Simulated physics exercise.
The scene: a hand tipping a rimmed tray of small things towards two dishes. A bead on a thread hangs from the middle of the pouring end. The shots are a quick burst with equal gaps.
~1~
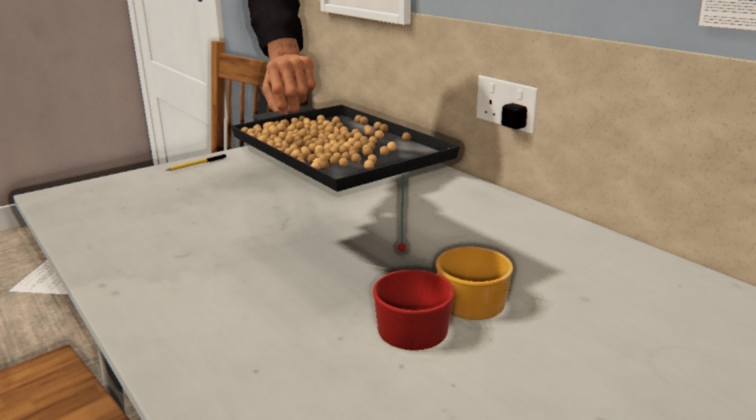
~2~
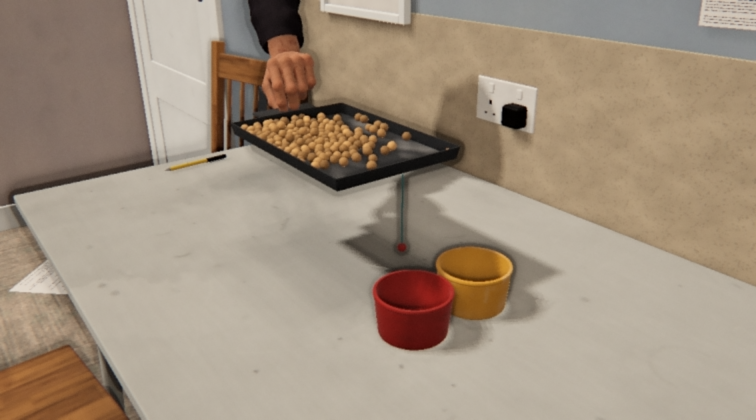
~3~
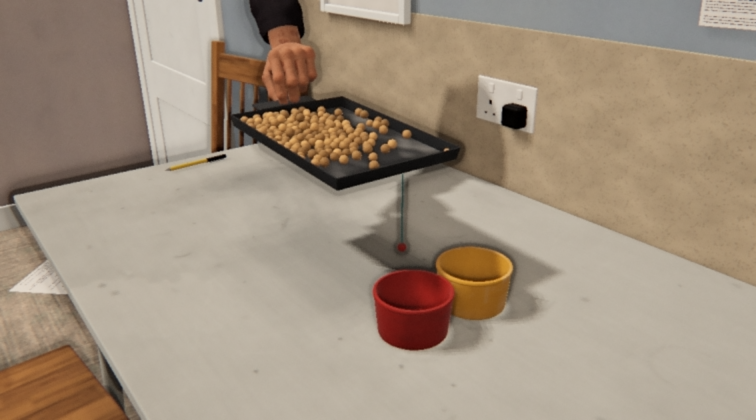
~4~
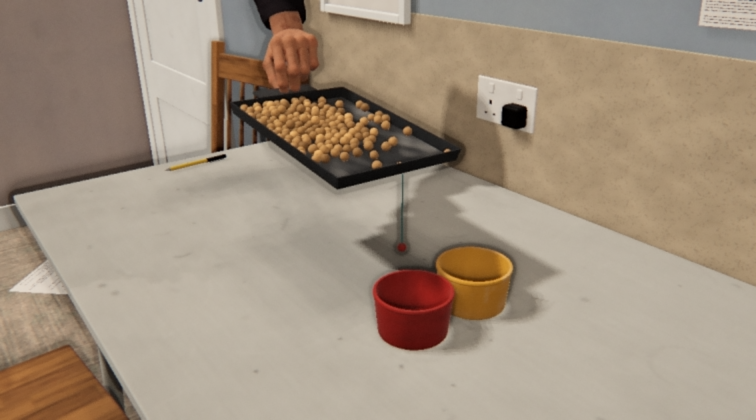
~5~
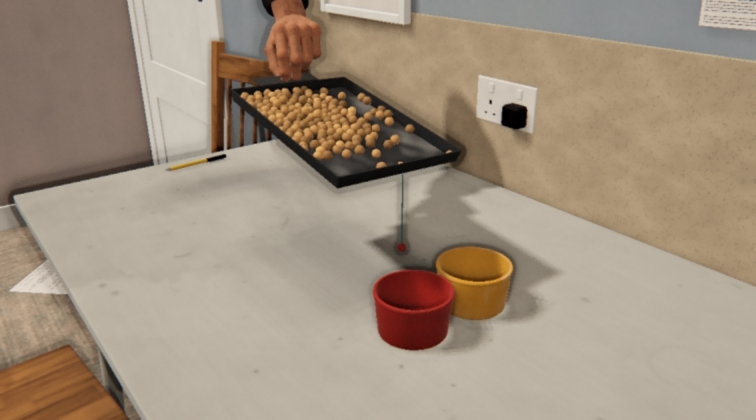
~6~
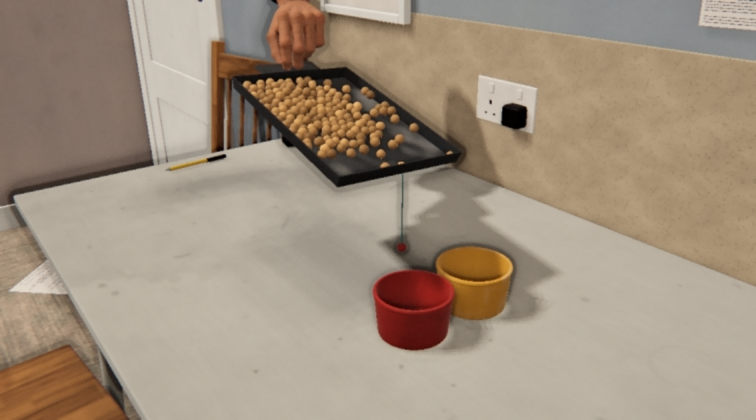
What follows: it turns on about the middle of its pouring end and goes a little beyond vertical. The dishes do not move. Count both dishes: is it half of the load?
They take more than half between them.
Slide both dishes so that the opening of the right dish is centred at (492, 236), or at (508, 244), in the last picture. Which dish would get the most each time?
The first try: The left dish. The second: The left-hand dish.
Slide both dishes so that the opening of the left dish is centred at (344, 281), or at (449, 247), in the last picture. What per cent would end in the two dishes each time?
The first gives 10 %, the second 50 %.
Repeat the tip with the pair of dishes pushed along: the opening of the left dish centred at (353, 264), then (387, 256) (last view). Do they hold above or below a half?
At the first place less than half, at the second less than half.
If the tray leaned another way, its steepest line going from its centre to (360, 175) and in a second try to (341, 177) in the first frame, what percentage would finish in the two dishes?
First some 30, then 10 per cent.
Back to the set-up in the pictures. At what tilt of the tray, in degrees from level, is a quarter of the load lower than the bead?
Near 80 degrees.
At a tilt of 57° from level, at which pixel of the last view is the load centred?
Around (411, 147).
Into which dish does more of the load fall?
That is right.
Soon after the last picture, tray tipped steeply; most on the tray; a stray few in the left dish; a small part in the right dish; a stray few outside both; a small part in the air.
A little later, tray tipped right over; about a quarter on the tray; about a quarter in the left dish; about a third in the right dish; a small part outside both; a small part in the air.
Later still, tray tipped past a quarter turn; about a quarter in the left dish; about half in the right dish; about a quarter outside both.
By the end, tray tipped past a quarter turn; about a quarter in the left dish; about half in the right dish; about a quarter outside both.
